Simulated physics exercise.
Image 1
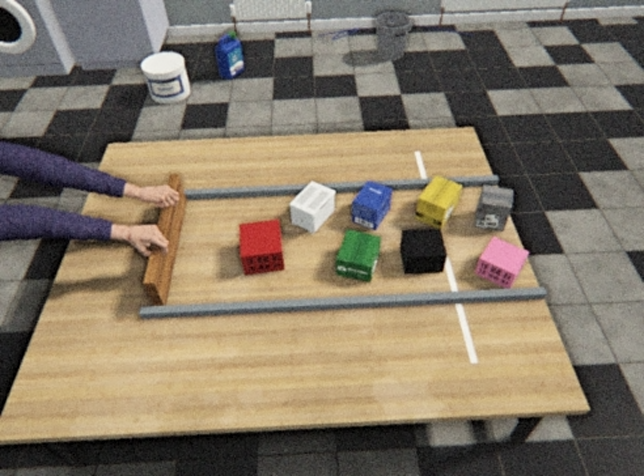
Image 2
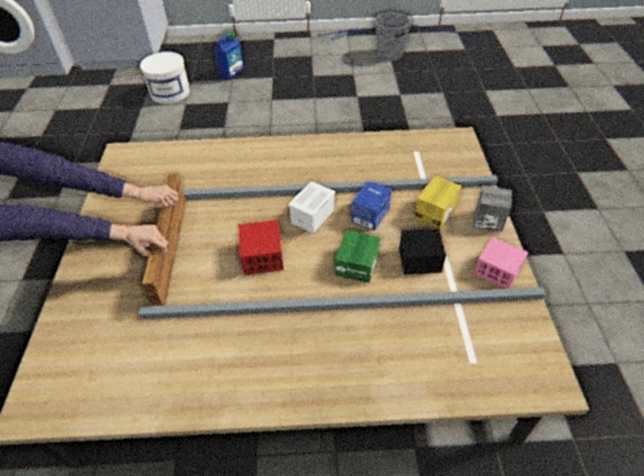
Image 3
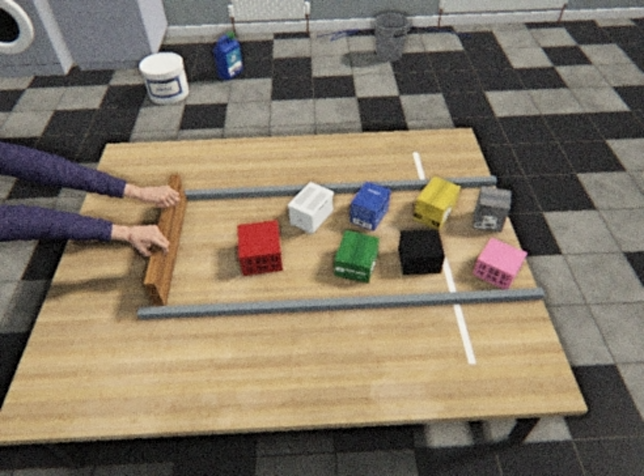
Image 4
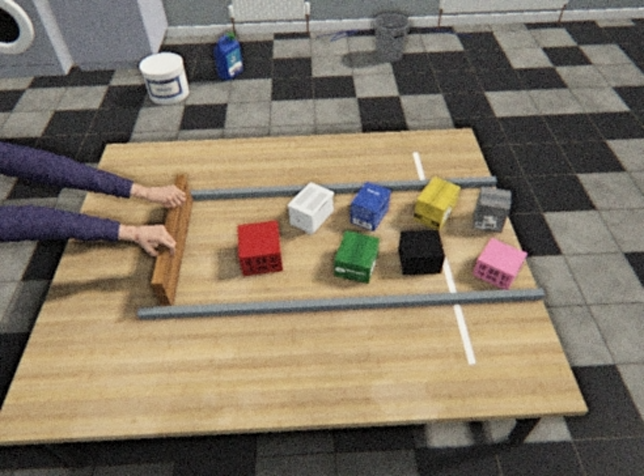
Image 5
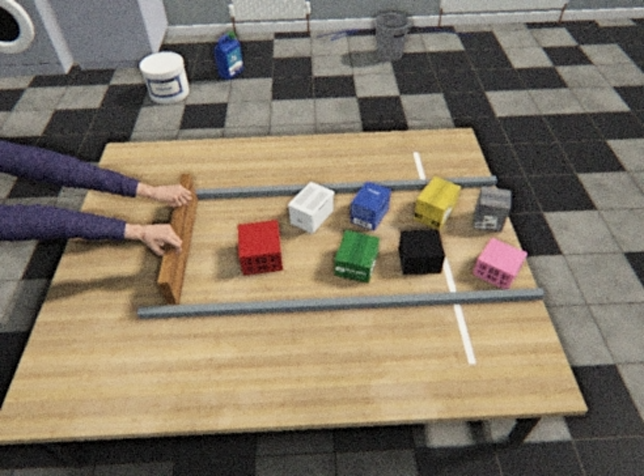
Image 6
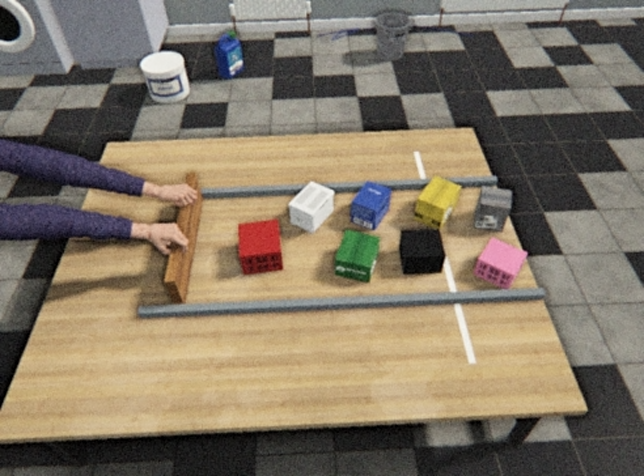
Two hands slide a wooden plank slightly right toward coloured crates that stay still.
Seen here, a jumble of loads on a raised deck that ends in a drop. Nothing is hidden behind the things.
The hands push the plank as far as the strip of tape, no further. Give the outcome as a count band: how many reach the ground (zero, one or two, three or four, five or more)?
Three, or at most four, fall.
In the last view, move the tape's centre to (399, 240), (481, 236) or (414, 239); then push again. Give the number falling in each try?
In order: 1, 6 and 1.
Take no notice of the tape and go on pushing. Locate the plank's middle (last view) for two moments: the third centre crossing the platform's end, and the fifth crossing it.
At (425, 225) for the third, at (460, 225) for the fifth.
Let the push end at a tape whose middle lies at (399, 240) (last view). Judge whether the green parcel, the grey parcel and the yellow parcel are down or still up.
The green parcel keeps its place; the grey parcel keeps its place; and the yellow parcel keeps its place.
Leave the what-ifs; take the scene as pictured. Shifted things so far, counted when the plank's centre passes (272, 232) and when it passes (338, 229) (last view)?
By then 1, and 5.
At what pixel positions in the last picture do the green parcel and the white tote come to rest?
Green parcel at about (504, 248), white tote at about (446, 197).
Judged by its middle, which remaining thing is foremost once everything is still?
That would be the yellow parcel.
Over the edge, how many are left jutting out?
That comes to 1 of them.
Soon after, none off yet; grey parcel at rest near (492, 209); pink crate at rest near (500, 264); yellow parcel at rest near (437, 203).
In the end, the number that fall off is three or four; gone, black crate, pink crate and grey parcel.
